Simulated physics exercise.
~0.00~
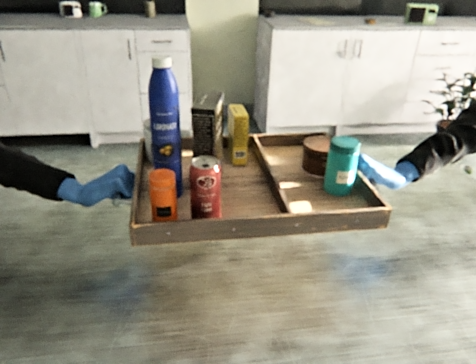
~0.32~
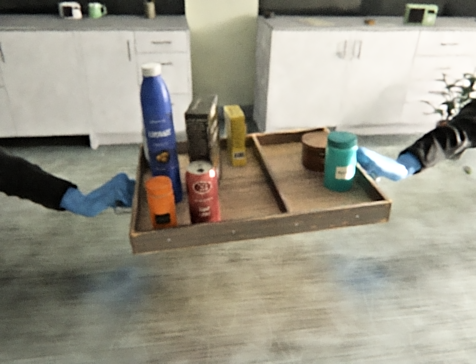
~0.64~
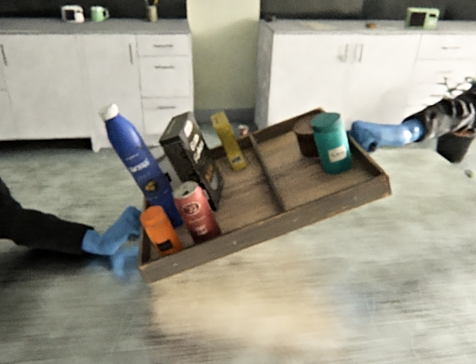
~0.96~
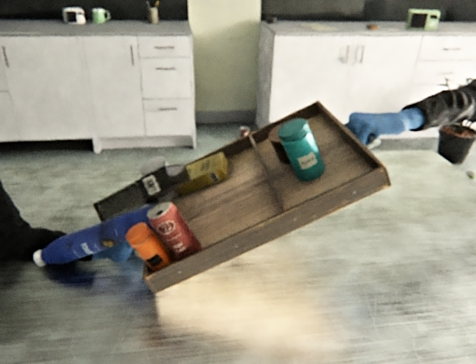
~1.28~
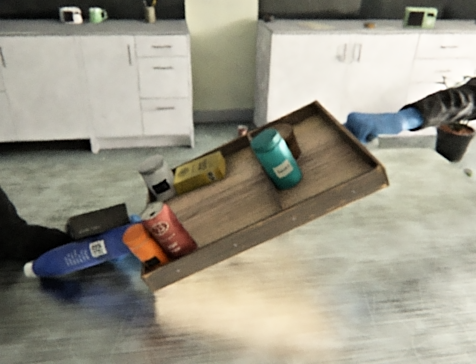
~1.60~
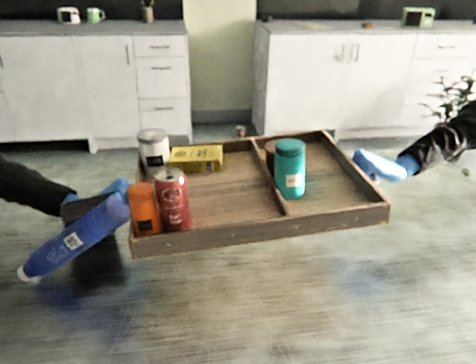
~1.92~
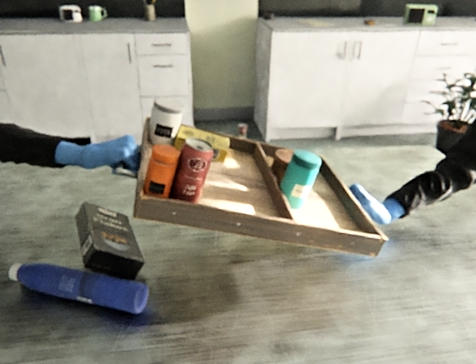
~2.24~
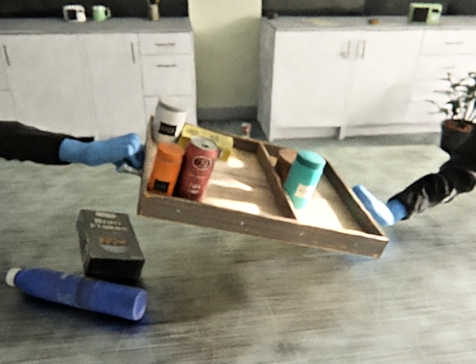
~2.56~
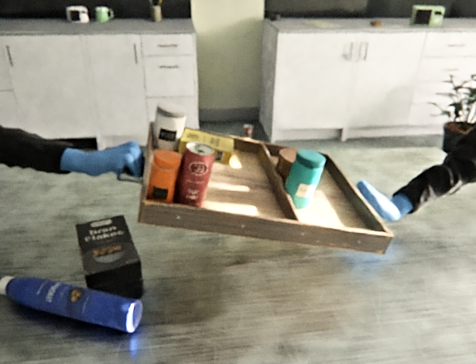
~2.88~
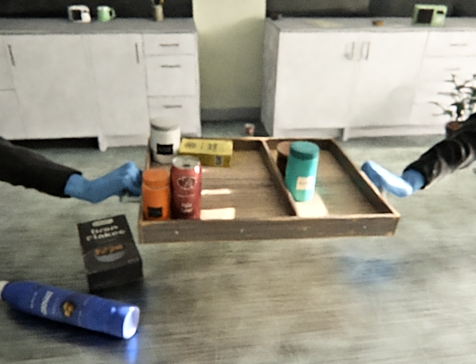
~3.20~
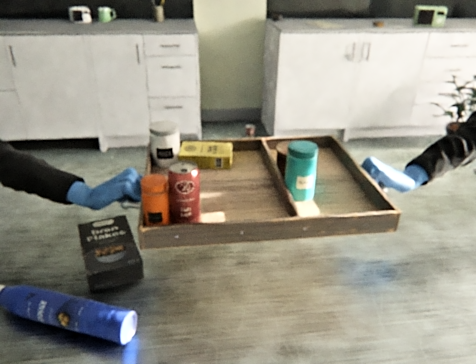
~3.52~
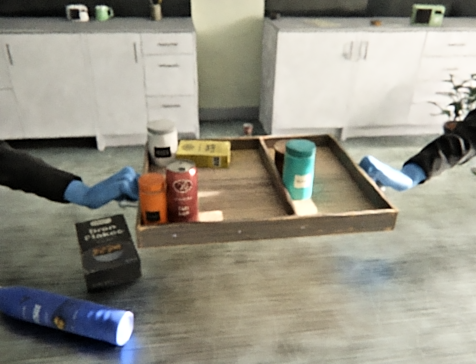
A wooden tray with a rim and a cross bar, loaded with a blue bottle, cans, jars and packets, is held level by two blue-gloved hands above a grey surface. Its left side dips steeply, and the items lean and slide left. The blue bottle and the black packet topple over the left edge, while the yellow packet falls on its side. The hands bring the tray back and tip it gently down to the right, then level it. The bottle and black packet lie below at the left, with the other items still aboard.
